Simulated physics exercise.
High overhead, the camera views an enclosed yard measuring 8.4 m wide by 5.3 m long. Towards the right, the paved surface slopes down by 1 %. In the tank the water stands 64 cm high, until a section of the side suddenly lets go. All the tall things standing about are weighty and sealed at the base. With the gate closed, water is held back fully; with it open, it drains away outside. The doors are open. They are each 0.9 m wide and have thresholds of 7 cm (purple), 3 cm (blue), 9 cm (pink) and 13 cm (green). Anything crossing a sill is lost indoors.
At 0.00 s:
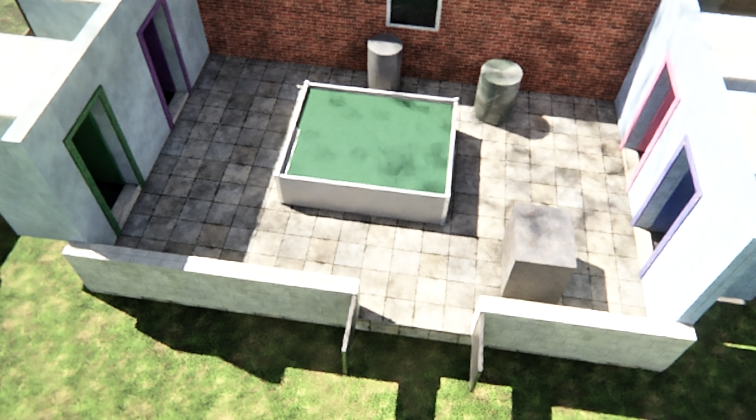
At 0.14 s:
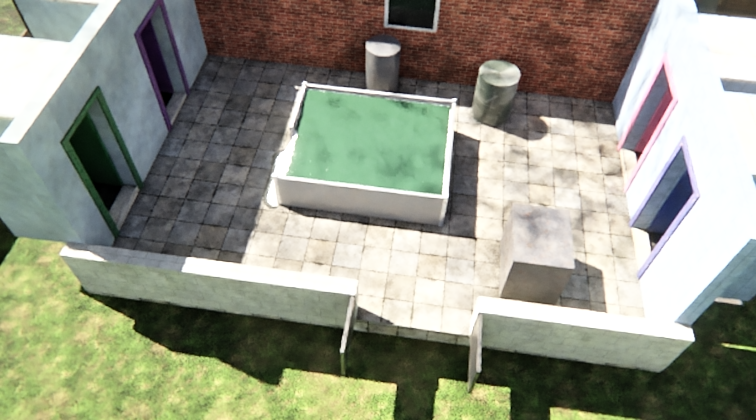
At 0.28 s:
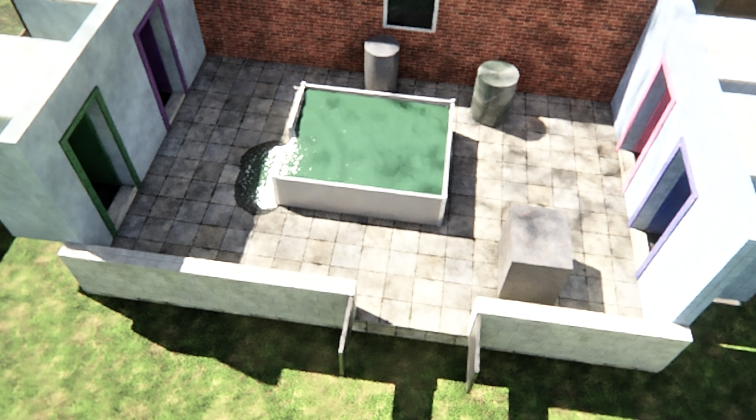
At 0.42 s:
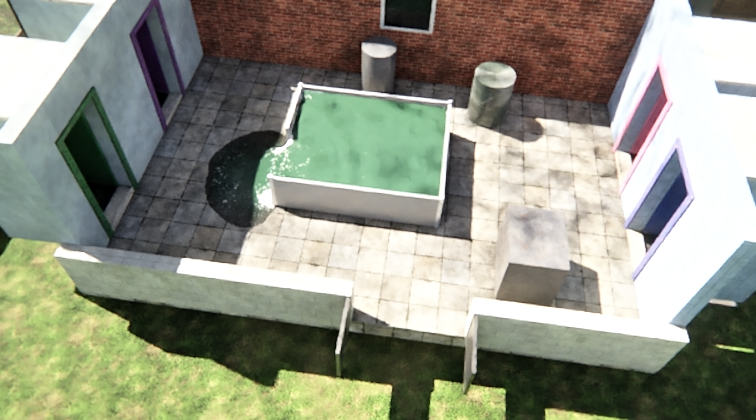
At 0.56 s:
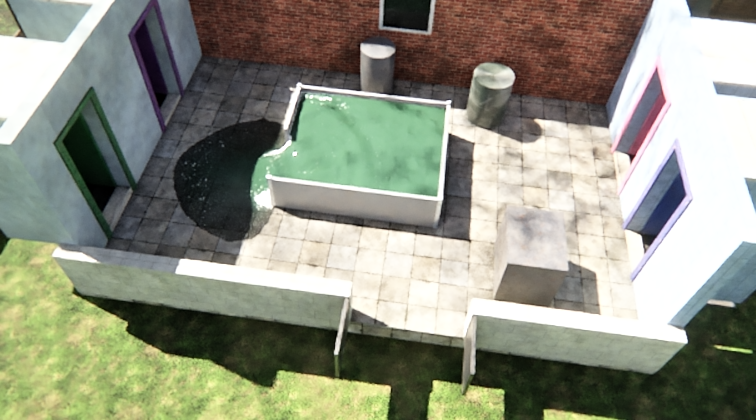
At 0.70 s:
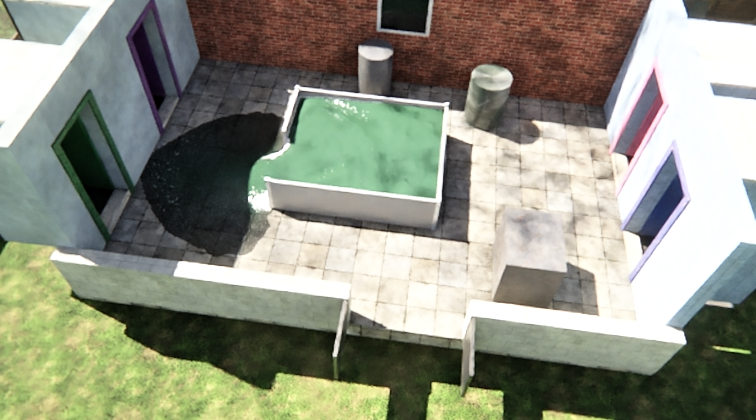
At first, a low white-walled tank of green water stands still in a paved yard beside a brick wall. Water then breaks out through the tank's left side, splashing white onto the paving, and a dark, rounded pool spreads leftward across the slabs toward the green-edged doorway.
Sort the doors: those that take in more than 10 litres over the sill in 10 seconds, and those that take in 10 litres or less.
Sorted: The purple door takes in more; the blue door takes in 10 litres or less; the pink door takes in 10 litres or less; the green door takes in more.
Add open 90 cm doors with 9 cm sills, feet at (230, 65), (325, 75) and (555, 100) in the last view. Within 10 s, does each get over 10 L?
Check each in turn: The first succeeds, the second fails, the third fails.
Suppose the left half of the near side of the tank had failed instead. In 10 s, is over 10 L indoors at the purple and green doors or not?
Against the limit, the purple door stays within it and the green door exceeds it.
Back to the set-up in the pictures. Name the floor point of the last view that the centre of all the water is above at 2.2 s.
About (302, 174).
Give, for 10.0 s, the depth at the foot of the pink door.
The depth there is near 9.0 cm.
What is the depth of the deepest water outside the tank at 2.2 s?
Depth: Approx. 44 cm.
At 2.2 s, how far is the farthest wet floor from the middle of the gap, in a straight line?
I'd say around 3.8 m from the gap.
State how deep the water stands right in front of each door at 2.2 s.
Door by door, in cm: Purple reads 18, blue reads 0, pink reads 0, green reads 28.
After 1.4 s water covers 20 % of the floor and is deepest (38 cm) near (275, 186); purple door 15 cm at the sill, 4 L in, blue door not reached, pink door not reached, green door 25 cm at the sill, 6 L in.
After 2.2 s water covers 25 % of the floor and is deepest (44 cm) near (92, 273); purple door 18 cm at the sill, 31 L in, blue door not reached, pink door not reached, green door 28 cm at the sill, 53 L in.
After 3.5 s water covers 35 % of the floor and is deepest (32 cm) near (92, 273); purple door 15 cm at the sill, 88 L in, blue door not reached, pink door not reached, green door 25 cm at the sill, 150 L in.
After 6.0 s water covers 70 % of the floor and is deepest (20 cm) near (125, 209); purple door 12 cm at the sill, 132 L in, blue door not reached, pink door not reached, green door 19 cm at the sill, 216 L in.
After 10.0 s water covers 95 % of the floor and is deepest (16 cm) near (351, 85); purple door 7 cm at the sill, 152 L in, blue door 3 cm at the sill, 0 L in, pink door 9 cm at the sill, 0 L in, green door 11 cm at the sill, 232 L in.
